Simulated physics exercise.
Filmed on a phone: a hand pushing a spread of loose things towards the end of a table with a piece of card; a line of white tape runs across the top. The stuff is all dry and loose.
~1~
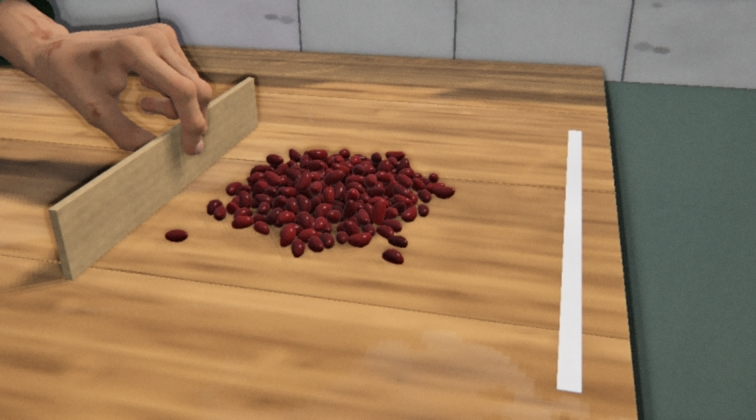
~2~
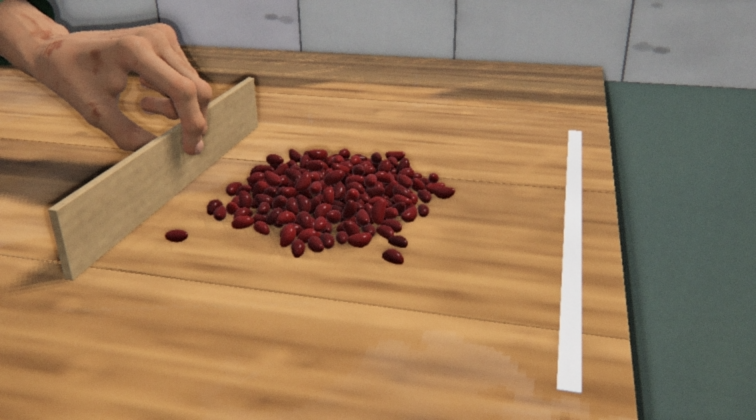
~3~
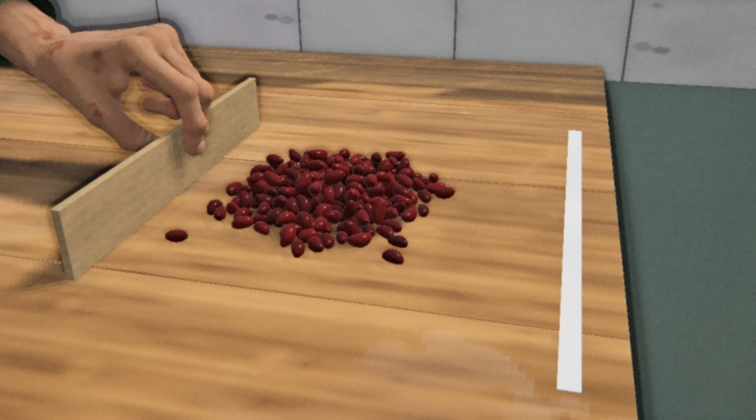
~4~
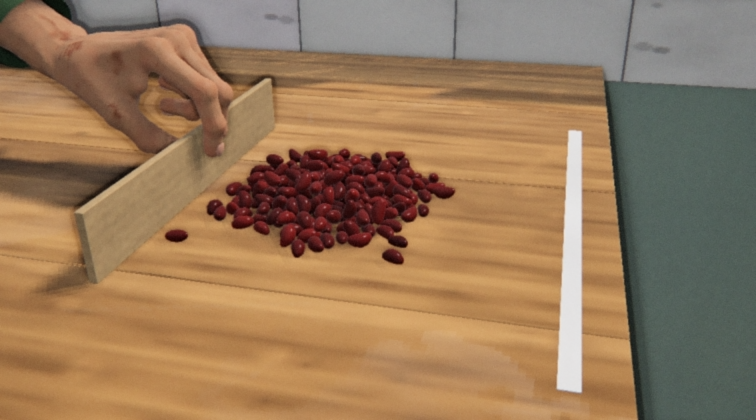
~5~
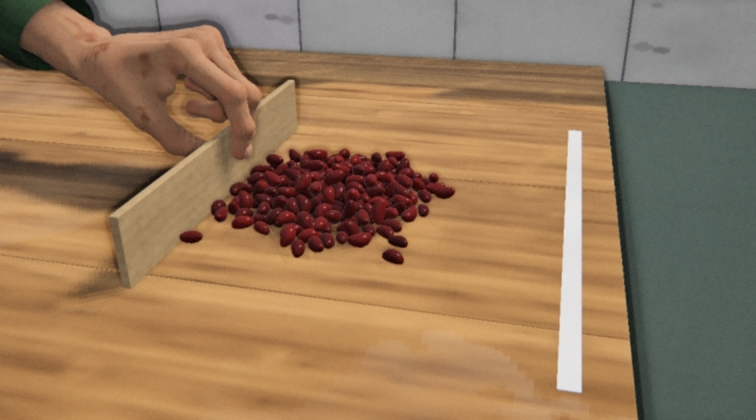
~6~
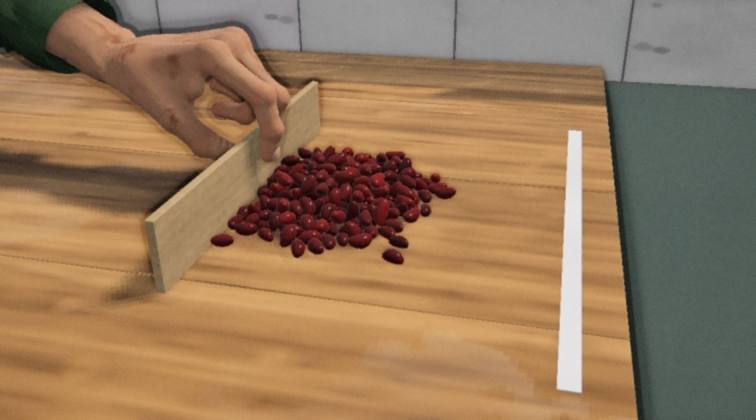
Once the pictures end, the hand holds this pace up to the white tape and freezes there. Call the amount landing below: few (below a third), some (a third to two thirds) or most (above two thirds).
Most.
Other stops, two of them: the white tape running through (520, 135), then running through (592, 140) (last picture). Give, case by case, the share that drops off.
Roughly 30 % and 100 %.
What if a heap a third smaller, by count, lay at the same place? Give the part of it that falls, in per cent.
70 %, about.
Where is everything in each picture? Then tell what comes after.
Piece of card near (81, 228), at rest; white tape near (575, 139), about two fingers from the edge; edge at (619, 231); the heap near (333, 196), kidney beans, in the first picture.
Piece of card near (81, 228), at rest, in the second picture.
Piece of card near (83, 228); the heap near (333, 196), in the third picture.
Piece of card near (106, 231), in the fourth picture.
Piece of card near (139, 235); the heap near (333, 196), only a few pushed along, in the fifth picture.
Piece of card near (172, 239); white tape near (575, 139); edge at (619, 231); the heap near (339, 197), near a third pushed along, in the sixth picture.
Shortly afterwards, piece of card still moving, near (417, 148); heap all on the table, its front near (569, 226).
Next, piece of card stopped at the white tape; heap the bulk over the edge.
In the end, piece of card stopped at the white tape; heap the bulk over the edge.
